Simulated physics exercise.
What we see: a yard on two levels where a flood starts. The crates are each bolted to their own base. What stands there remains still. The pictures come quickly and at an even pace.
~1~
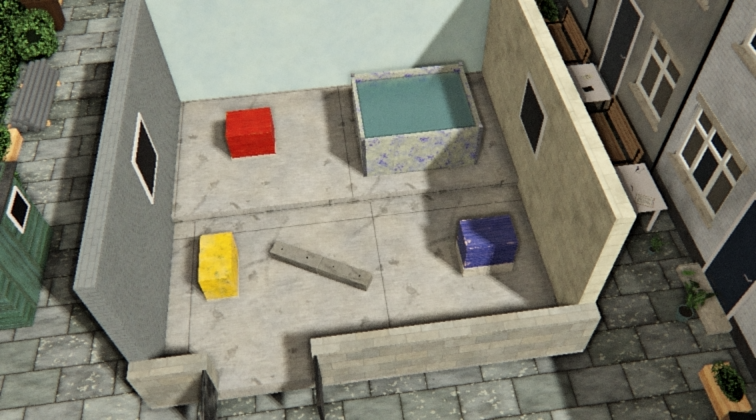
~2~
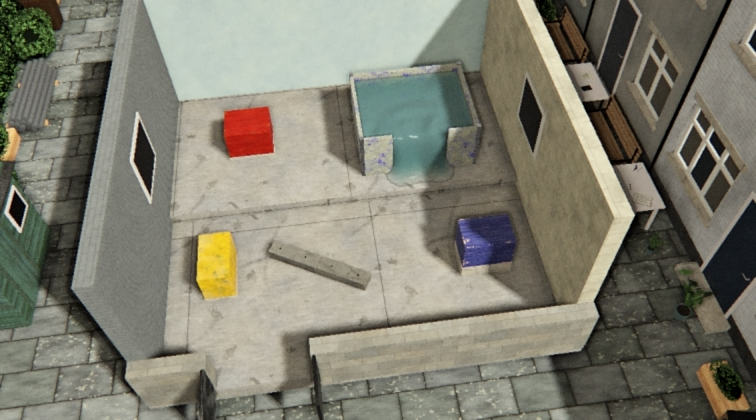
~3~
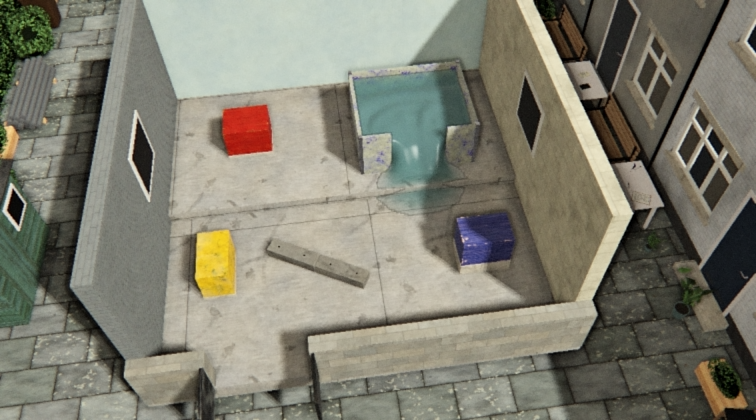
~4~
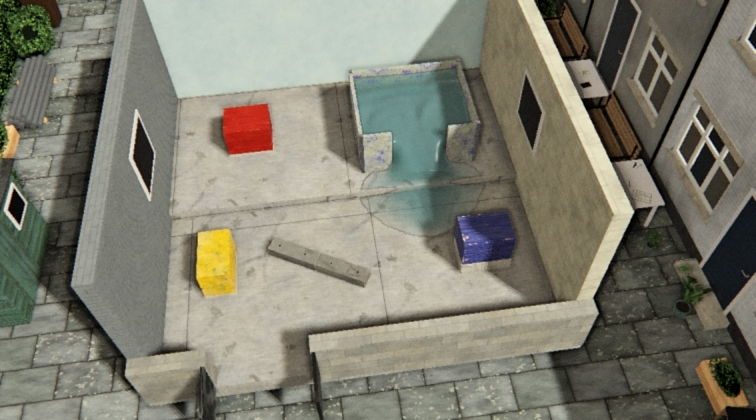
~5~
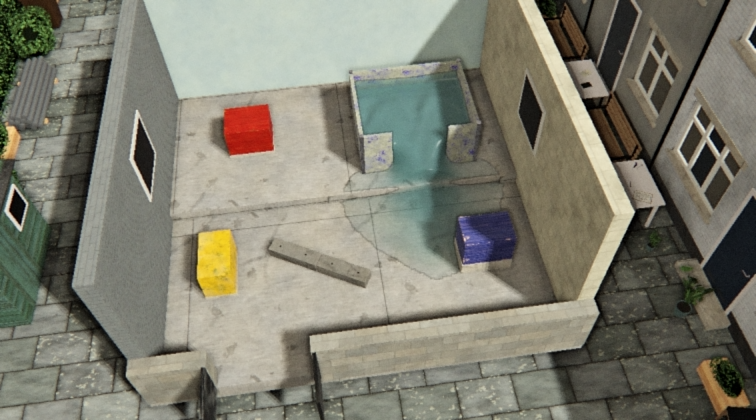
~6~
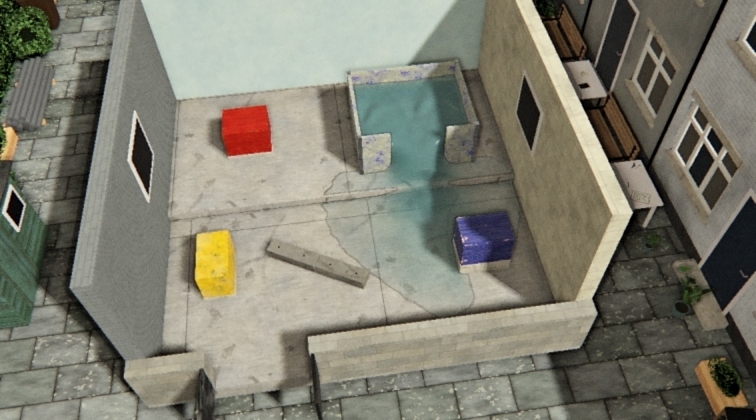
A walled yard holds a tank whose front opens, and water spreads past the blue block.
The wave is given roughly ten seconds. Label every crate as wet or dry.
Blue crate: Wet; yellow crate: Wet; red crate: Dry.
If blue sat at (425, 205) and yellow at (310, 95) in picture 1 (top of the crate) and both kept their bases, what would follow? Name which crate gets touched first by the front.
One in blue.
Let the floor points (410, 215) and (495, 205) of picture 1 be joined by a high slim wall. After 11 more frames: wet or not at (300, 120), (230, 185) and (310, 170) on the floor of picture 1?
As listed: No water, clear, no water.
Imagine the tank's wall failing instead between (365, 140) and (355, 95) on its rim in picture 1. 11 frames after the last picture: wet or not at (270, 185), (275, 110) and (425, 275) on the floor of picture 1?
The first point is swamped, the second swamped, the third unwetted.
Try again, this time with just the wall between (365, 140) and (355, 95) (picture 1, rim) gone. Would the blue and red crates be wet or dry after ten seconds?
Result - blue crate stays clear, red crate gets flooded.
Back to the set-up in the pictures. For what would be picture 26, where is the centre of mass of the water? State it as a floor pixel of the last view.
Close to (403, 229).
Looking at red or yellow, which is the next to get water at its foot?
That's the crate marked yellow.
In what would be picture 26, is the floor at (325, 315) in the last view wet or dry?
Answer: Flooding.
A moment on, water covers 30 % of the floor; the blue crate water round its plinth, the yellow crate not reached, the red crate not reached.
Next, water covers 40 % of the floor; the blue crate water round its plinth, the yellow crate not reached, the red crate not reached.
Then, water covers 55 % of the floor; the blue crate water round its plinth, the yellow crate water round its plinth, the red crate not reached.
Later, water covers 55 % of the floor; the blue crate water round its plinth, the yellow crate water round its plinth, the red crate not reached.
In the end, water covers 55 % of the floor; the blue crate was topped, the yellow crate was topped, the red crate stayed above the water.
